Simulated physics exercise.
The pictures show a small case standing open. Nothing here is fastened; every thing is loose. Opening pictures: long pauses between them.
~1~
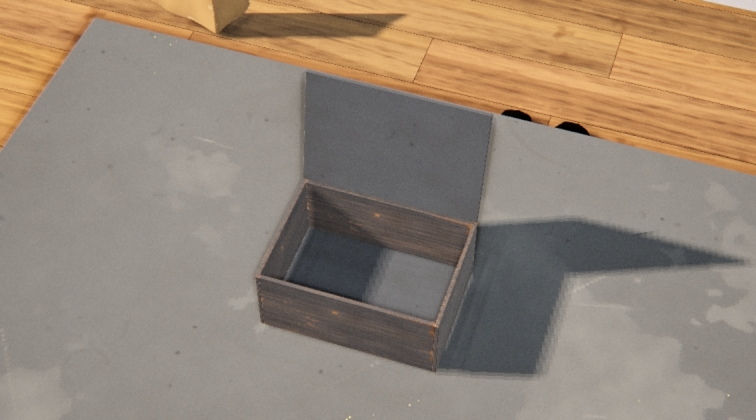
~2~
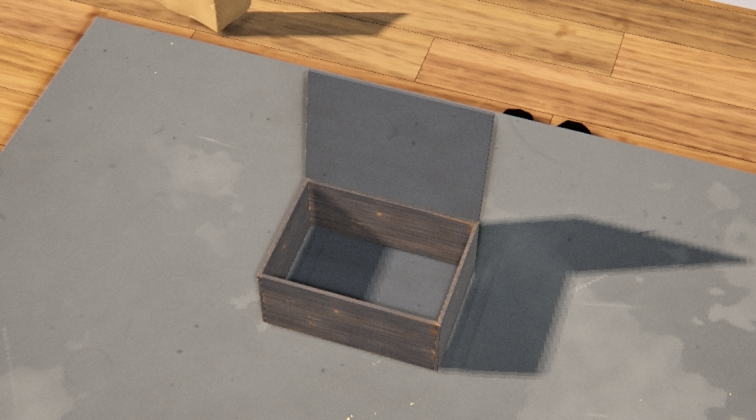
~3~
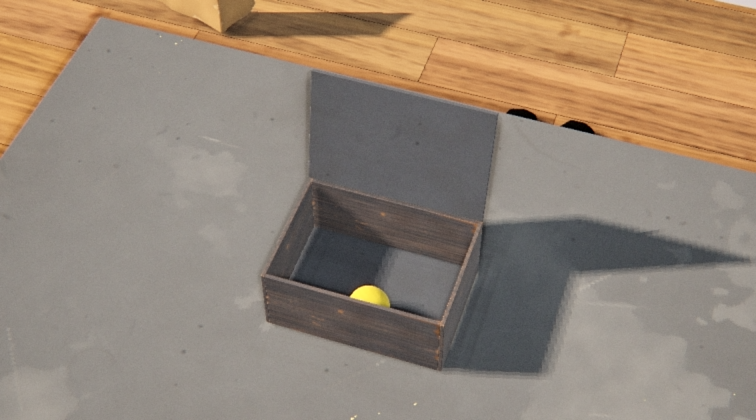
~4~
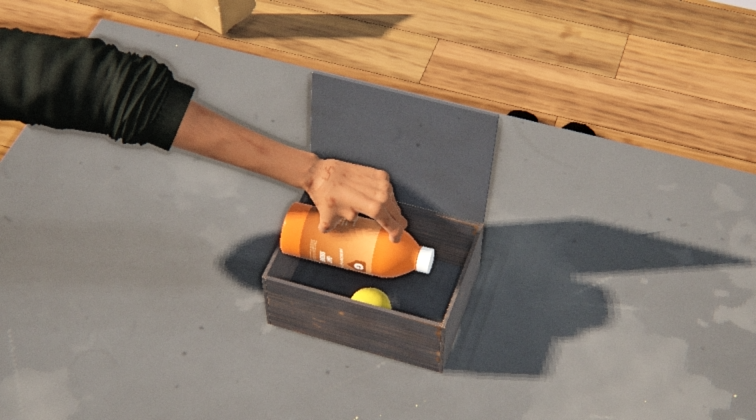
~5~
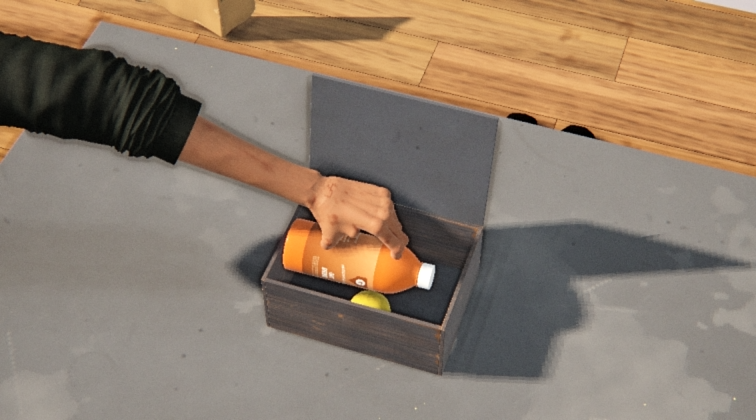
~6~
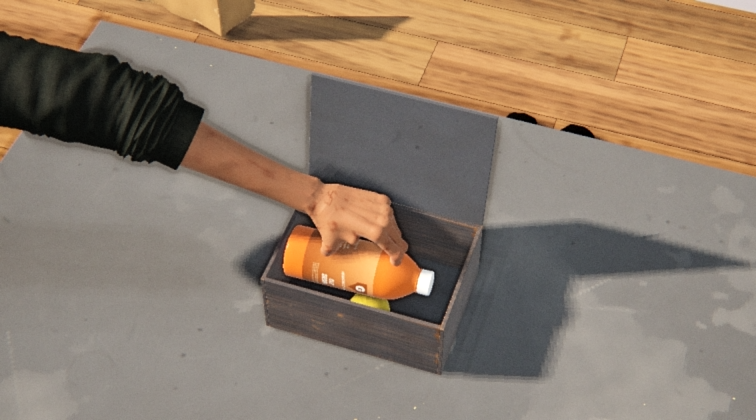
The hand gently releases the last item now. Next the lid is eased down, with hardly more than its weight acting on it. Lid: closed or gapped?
Closed.
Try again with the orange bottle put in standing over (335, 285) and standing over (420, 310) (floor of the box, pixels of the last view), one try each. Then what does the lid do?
Lid: First try open, second try open.
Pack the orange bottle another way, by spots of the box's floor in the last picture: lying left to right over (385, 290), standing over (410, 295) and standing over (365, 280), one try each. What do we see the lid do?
In the first case it closes; in the second case it will not close; in the third case it will not close.
Then, 1.00 s past the last view, lid starting down; orange bottle displaced about its own width near (390, 266); yellow lemon displaced about its own width.
Then, 1.80 s past the last view, lid 47° above the rim; orange bottle displaced about its own width near (390, 267); yellow lemon displaced about its own width.
Finally, lid shut; moved from the start, orange bottle and yellow lemon. Final places as the last picture's camera would see them, orange bottle near (390, 269).
